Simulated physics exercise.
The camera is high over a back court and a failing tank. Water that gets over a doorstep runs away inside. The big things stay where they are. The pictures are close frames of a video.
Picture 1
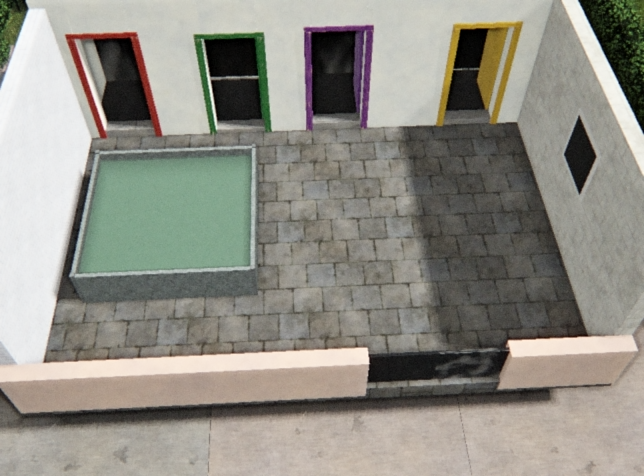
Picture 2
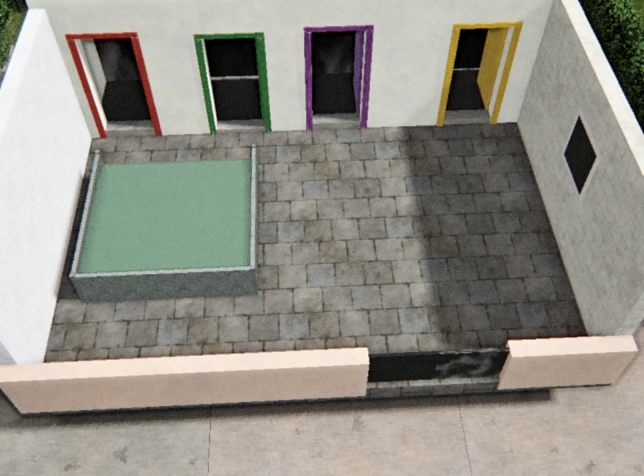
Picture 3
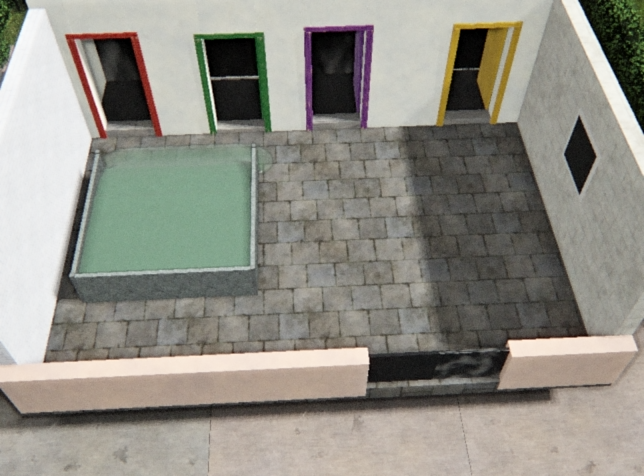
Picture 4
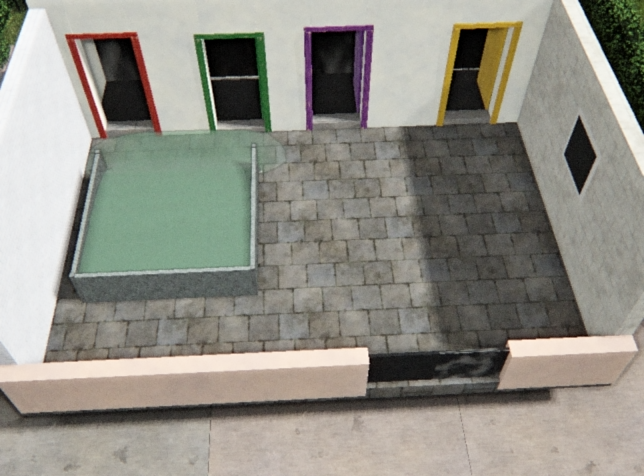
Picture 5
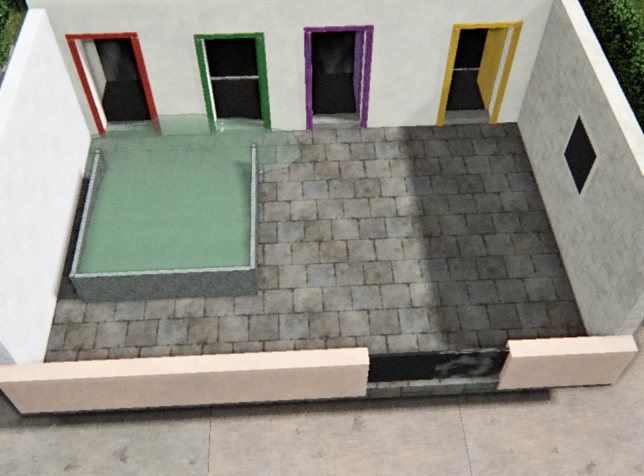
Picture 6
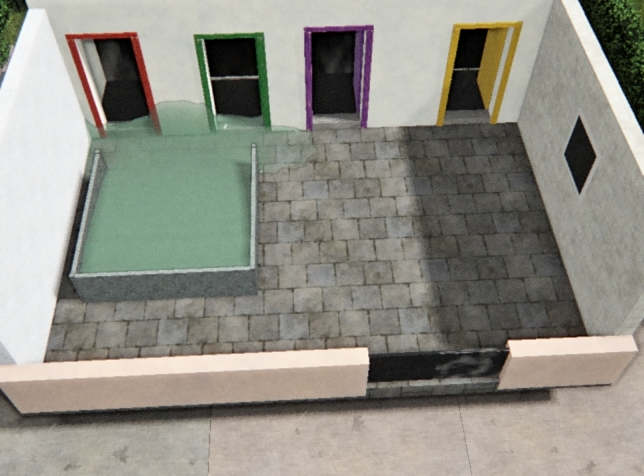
A paved back court is seen from high above its low front wall, with pale walls on the other sides. A grey-rimmed tank of green water sits at the left, and red, green, purple and yellow doorways line the back wall, with a dark square on the right wall. The tank's far side opens and water spreads backward over the paving to the wall between the red and green doorways, while the camera stays still.
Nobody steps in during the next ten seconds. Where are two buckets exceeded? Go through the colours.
One by one: The purple door admits no more than that; the yellow door admits no more than that; the green door lets in a lot; the red door lets in a lot.
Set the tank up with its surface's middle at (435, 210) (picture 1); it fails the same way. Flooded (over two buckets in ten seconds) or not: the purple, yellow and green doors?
Purple door is over, yellow door floods, green door takes less.
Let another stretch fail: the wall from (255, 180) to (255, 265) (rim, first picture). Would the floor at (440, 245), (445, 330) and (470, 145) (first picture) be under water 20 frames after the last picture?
In turn: Covered, under water, flooded.
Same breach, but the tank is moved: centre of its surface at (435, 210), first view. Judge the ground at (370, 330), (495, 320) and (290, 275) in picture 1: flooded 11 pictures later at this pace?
As listed: No water, not flooded, dry.
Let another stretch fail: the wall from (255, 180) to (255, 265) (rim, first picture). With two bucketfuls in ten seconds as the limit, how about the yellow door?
One by one: The yellow door takes more.
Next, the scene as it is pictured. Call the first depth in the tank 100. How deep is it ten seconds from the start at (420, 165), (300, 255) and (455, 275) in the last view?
In that order: 4, 2 and 10 per cent.
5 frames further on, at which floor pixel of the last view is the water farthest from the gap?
Roughly at (375, 134).
A moment on, water covers 15 % of the floor; the purple door wet at the sill, nothing in, the yellow door not reached, the green door far over two buckets in, the red door far over two buckets in.
Next, water covers 25 % of the floor; the purple door wet at the sill, nothing in, the yellow door not reached, the green door far over two buckets in, the red door far over two buckets in.
Then, water covers 50 % of the floor; the purple door wet at the sill, nothing in, the yellow door wet at the sill, nothing in, the green door far over two buckets in, the red door far over two buckets in.
Later, water covers 85 % of the floor; the purple door wet at the sill, nothing in, the yellow door wet at the sill, nothing in, the green door far over two buckets in, the red door far over two buckets in.
In the end, water covers 90 % of the floor; the purple door wet at the sill, nothing in, the yellow door wet at the sill, nothing in, the green door far over two buckets in, the red door far over two buckets in.
